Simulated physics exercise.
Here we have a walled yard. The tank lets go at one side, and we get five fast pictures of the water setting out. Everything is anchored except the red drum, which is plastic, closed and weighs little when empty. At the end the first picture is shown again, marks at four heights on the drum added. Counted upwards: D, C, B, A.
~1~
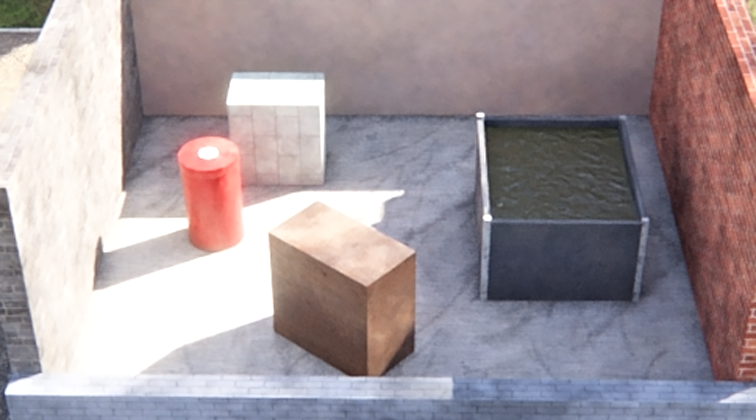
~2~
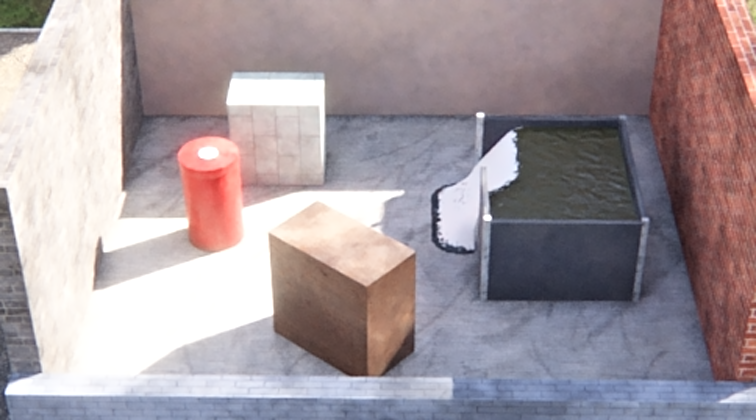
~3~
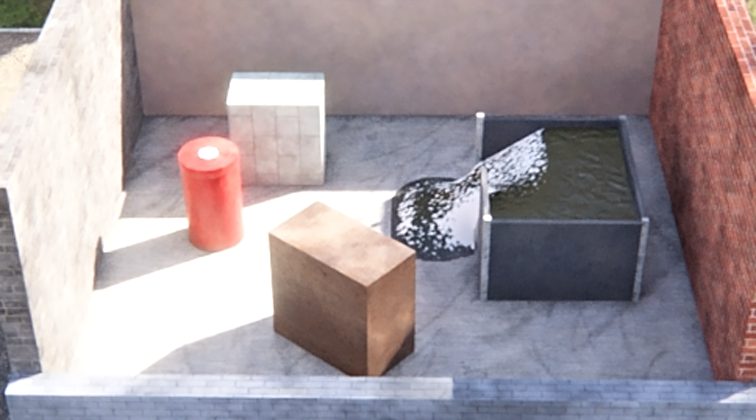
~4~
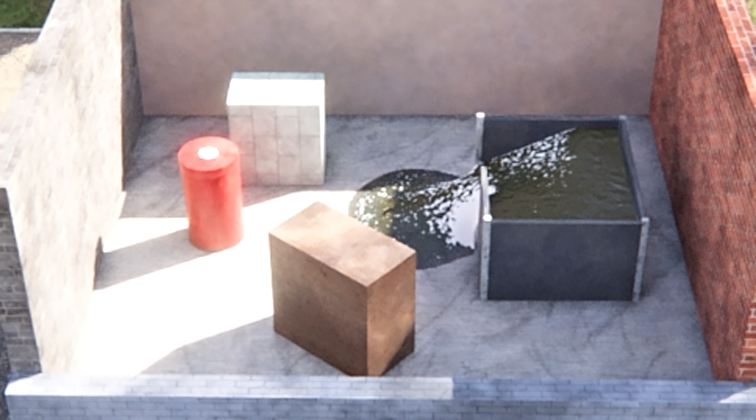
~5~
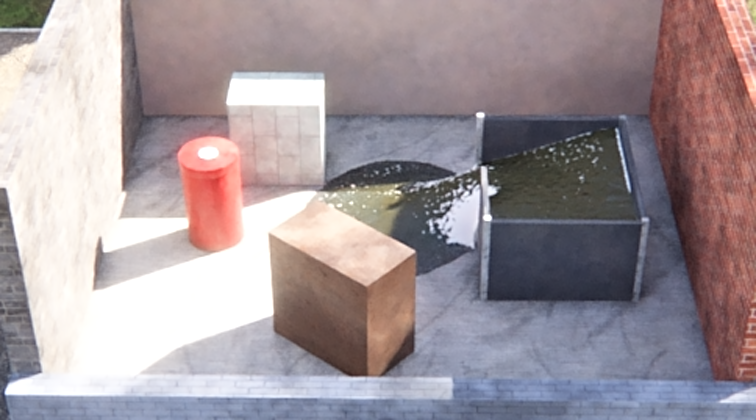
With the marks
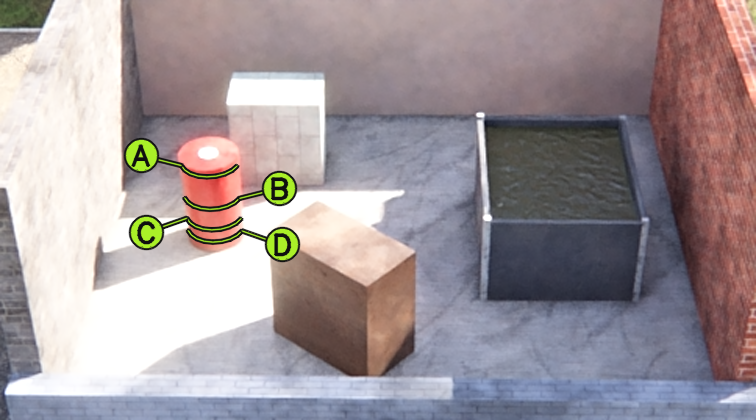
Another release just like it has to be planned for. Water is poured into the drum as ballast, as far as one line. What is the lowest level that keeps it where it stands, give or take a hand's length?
B will do.
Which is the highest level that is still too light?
C.
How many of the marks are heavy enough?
Two of the four.
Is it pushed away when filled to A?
No, that is safe.
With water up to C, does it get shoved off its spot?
Yes, that goes wrong.
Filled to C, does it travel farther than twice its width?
No, less.
On the marked copy, A at (206, 176); B at (209, 209); C at (211, 229); D at (212, 242); from the bottom up D, C, B, A.
If A is chosen, it does not move.
If B is chosen, it does not move.
If C is chosen, it is pushed about half its own width away.
If D is chosen, it is pushed about 5 times its own width away.
